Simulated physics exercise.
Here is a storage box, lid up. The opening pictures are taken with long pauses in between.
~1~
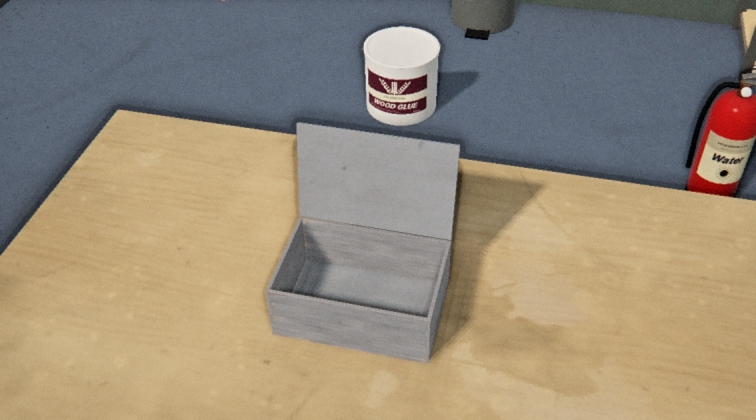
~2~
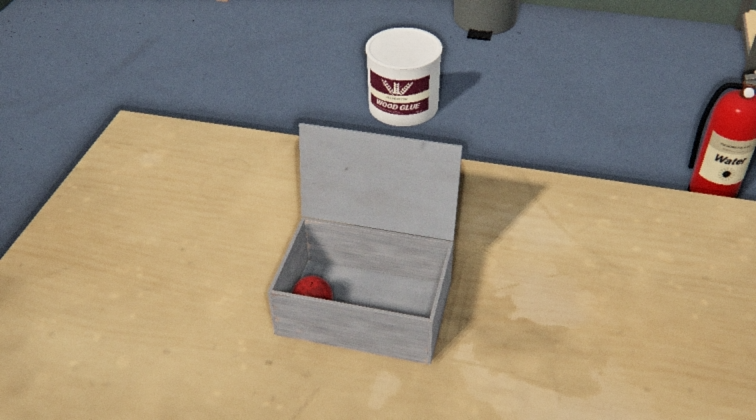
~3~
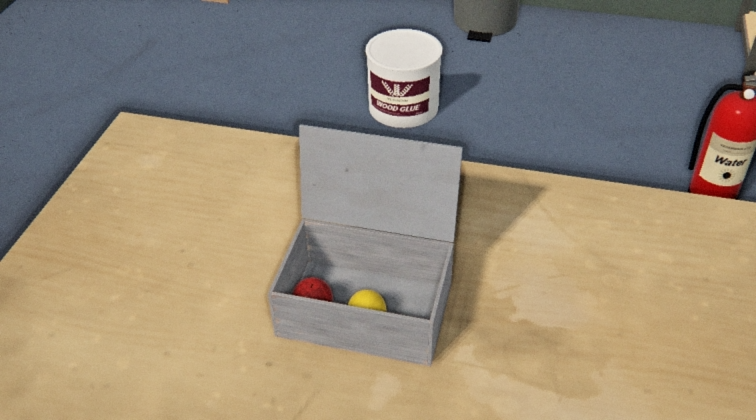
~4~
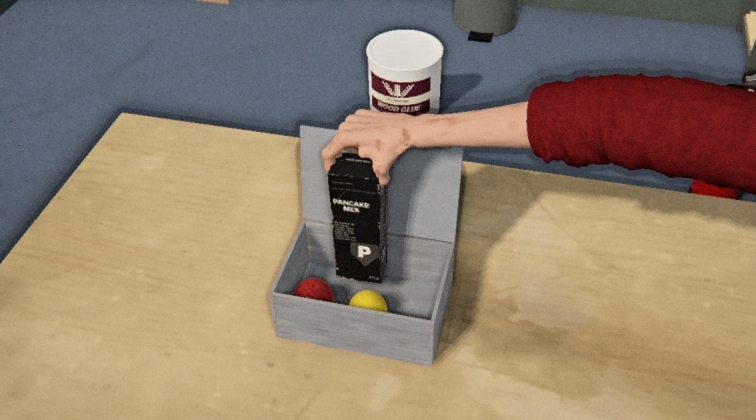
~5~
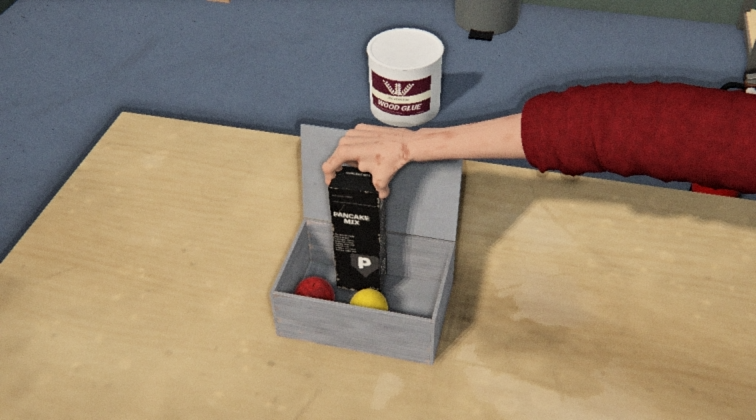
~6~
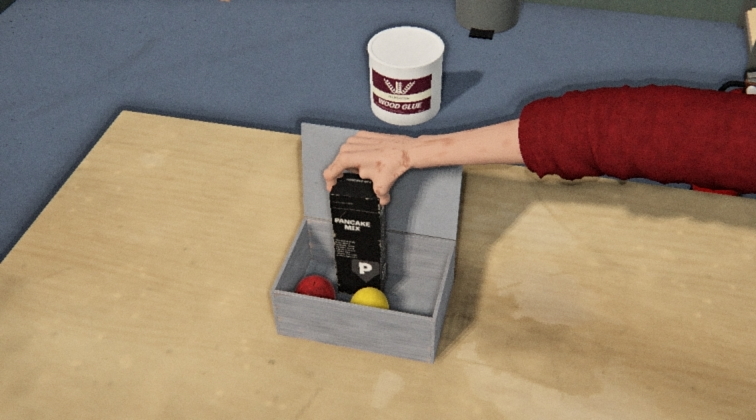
A red ball and then a yellow one appeared inside an open grey box, and then a hand in a red sleeve lowered a black pancake mix carton upright into the box behind them.
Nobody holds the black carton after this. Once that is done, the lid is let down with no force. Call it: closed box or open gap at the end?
Open gap.
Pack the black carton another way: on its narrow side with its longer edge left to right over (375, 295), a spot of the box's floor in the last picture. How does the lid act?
Lid down.
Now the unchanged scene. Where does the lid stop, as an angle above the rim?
About 20°.
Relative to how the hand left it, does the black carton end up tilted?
As it turns out, the black carton changes its angle.
Then, 2.00 s later than the last frame, lid 69° above the rim; black carton tilted by 10° near (358, 245).
Then, 2.40 s later than the last frame, lid 25° above the rim; black carton tilted by 57° near (356, 279); yellow lemon moved a little.
When it is over, lid 21° above the rim; lying over in the box, black carton; the other 2 as before. End places, in pixels of the last picture, black carton near (356, 280).
